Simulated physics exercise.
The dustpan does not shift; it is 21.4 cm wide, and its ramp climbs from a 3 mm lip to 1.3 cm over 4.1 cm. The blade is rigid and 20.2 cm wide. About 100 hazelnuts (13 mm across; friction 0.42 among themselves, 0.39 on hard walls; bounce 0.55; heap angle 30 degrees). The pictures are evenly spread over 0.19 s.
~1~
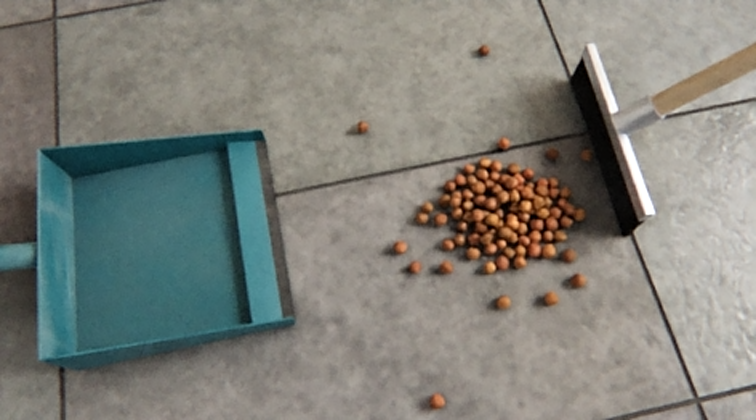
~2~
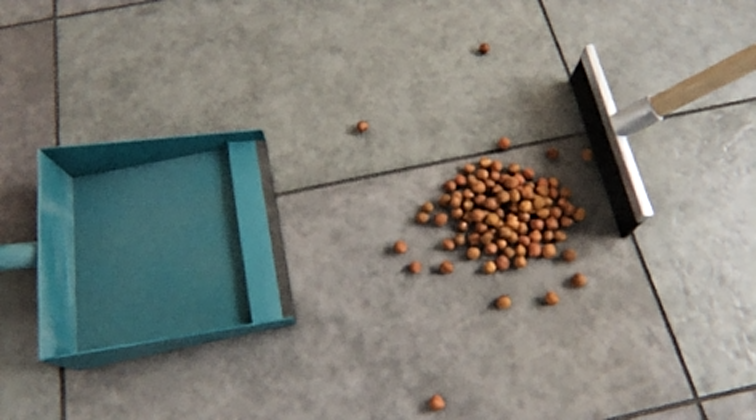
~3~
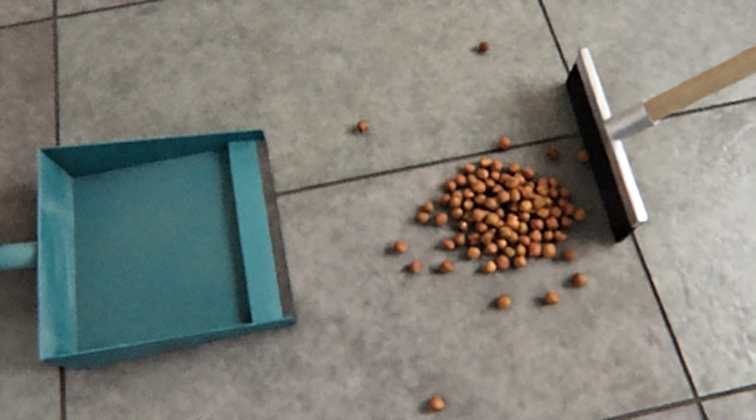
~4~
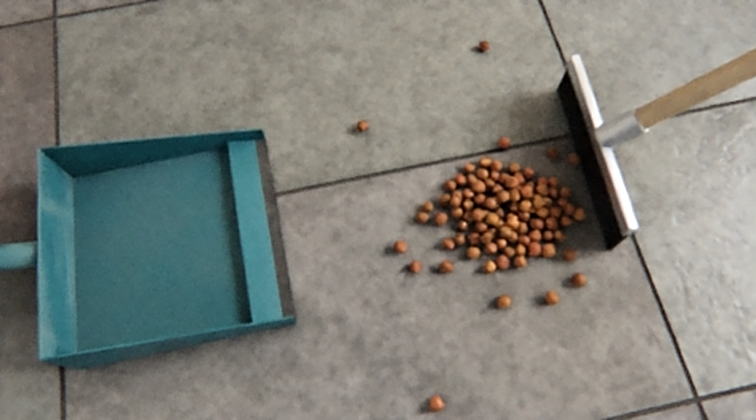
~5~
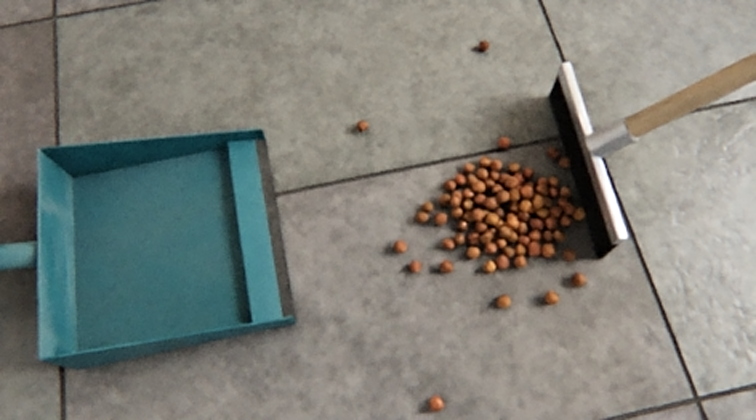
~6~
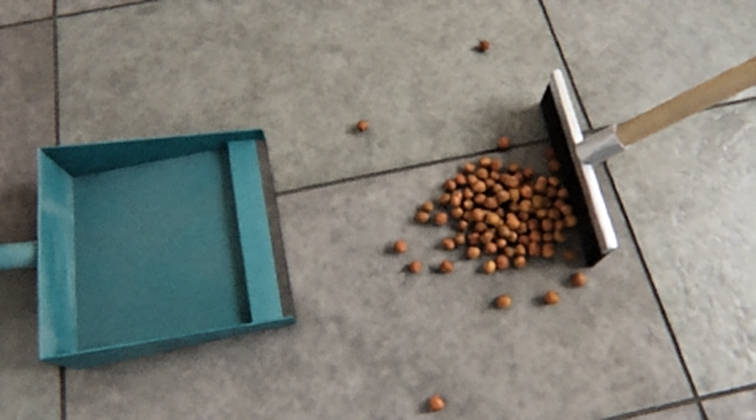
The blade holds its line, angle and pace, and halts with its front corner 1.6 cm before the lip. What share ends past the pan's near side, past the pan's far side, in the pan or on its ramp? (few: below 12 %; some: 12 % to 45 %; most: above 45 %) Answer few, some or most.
Past the pan's near side: Some; past the pan's far side: Few; in the pan or on its ramp: Few.
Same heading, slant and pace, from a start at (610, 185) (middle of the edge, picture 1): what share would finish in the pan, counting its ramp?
Some 0 per cent.
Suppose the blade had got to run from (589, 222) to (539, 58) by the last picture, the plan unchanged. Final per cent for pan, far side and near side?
Pan 30, far 5, near 20.
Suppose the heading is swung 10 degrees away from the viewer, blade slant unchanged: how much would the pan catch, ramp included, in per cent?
It would be near 20 per cent.
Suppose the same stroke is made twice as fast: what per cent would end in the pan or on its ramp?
In that case some 10 per cent.
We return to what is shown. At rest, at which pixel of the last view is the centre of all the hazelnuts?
Around (298, 265).
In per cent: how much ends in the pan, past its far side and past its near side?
Near side 40, far side 0, pan 0.
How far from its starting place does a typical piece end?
About 22 cm.
Then, 0.41 s after the last picture, middle of the blade 18 cm from the lip; 0 % over the lip, far side 0 %, near side 20 %.
Then, 0.68 s after the last picture, middle of the blade 8 cm from the lip; 0 % over the lip, far side 0 %, near side 35 %.
Then, 1.06 s after the last picture, middle of the blade 2 cm from the lip; 5 % over the lip, far side 0 %, near side 40 %.
In the end, near side 40 %, far side 0 %, pan 0 %, in front of the lip or behind the blade 60 %.
